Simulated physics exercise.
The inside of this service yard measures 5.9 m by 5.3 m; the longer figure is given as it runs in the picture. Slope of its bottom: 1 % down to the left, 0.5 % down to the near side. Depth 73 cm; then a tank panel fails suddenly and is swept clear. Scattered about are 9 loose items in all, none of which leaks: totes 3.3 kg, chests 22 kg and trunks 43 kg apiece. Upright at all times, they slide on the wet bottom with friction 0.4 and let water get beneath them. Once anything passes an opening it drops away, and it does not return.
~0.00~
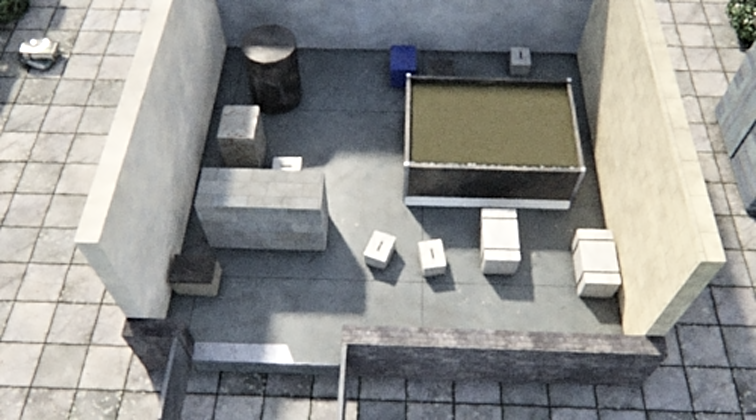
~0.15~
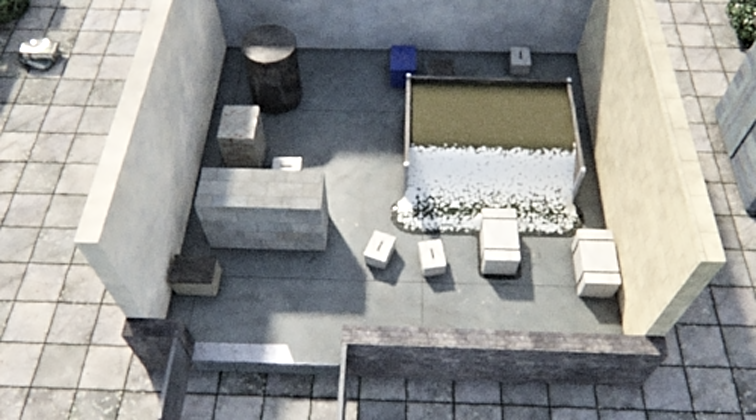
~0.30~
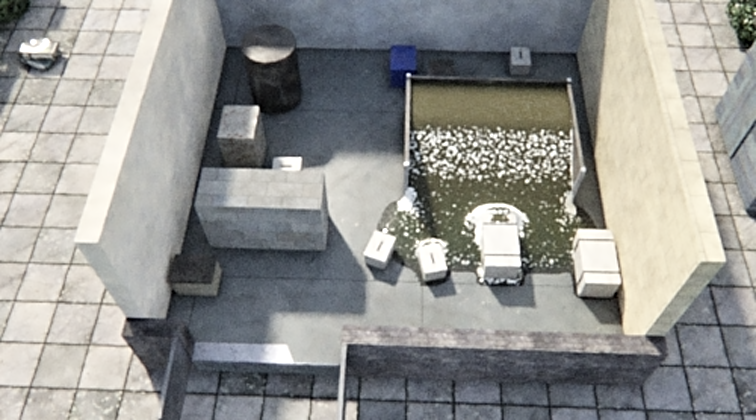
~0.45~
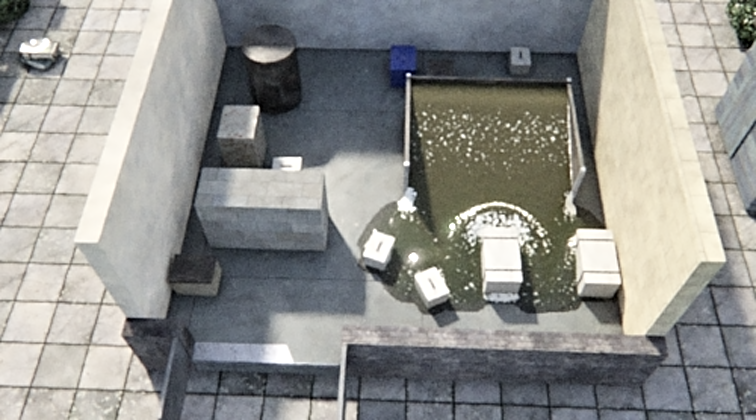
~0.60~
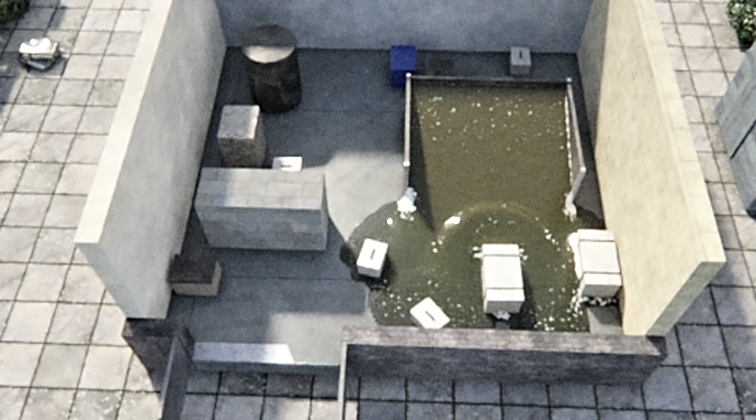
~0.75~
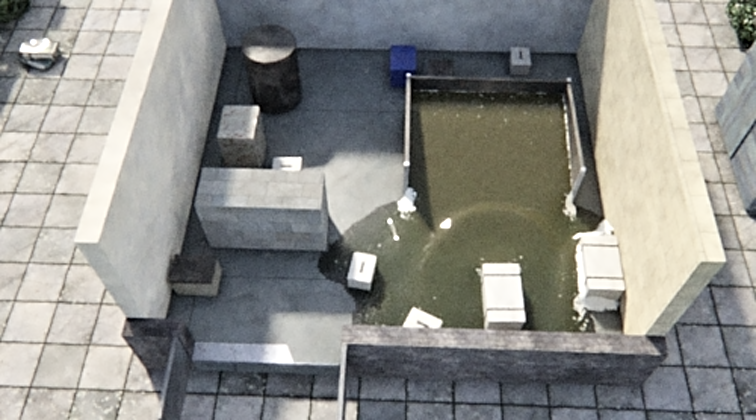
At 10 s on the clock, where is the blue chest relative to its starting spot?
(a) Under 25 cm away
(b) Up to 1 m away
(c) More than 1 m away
(a) Under 25 cm away.
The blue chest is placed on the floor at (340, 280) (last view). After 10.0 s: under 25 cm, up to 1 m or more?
In the end it is hauled off.
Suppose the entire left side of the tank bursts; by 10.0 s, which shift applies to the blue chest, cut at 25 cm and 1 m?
I'd expect the blue chest to have ended up far off.
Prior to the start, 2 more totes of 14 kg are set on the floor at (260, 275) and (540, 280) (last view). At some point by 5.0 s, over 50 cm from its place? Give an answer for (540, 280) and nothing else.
Beyond it.
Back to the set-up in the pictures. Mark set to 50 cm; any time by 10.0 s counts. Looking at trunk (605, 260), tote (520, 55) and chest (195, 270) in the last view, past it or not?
Well, going one by one, it's too far, too far and not that far.
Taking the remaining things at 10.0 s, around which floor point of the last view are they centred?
Near (425, 167).
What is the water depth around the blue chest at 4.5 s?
Roughly 0 cm deep.
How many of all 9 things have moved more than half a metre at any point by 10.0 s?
The number is 6.
After 2.0 s the blue chest is near (404, 57), 0.0 m from its start, aground; 1 of 9 are out; 3 afloat.
After 4.5 s the blue chest is near (404, 57), 0.0 m from its start, aground; 2 of 9 are out; 2 afloat.
After 7.0 s the blue chest is near (402, 58), 0.0 m from its start, aground; 2 of 9 are out; 2 afloat.
After 10.0 s the blue chest is near (402, 58), 0.0 m from its start, aground; 2 of 9 are out; 2 afloat.
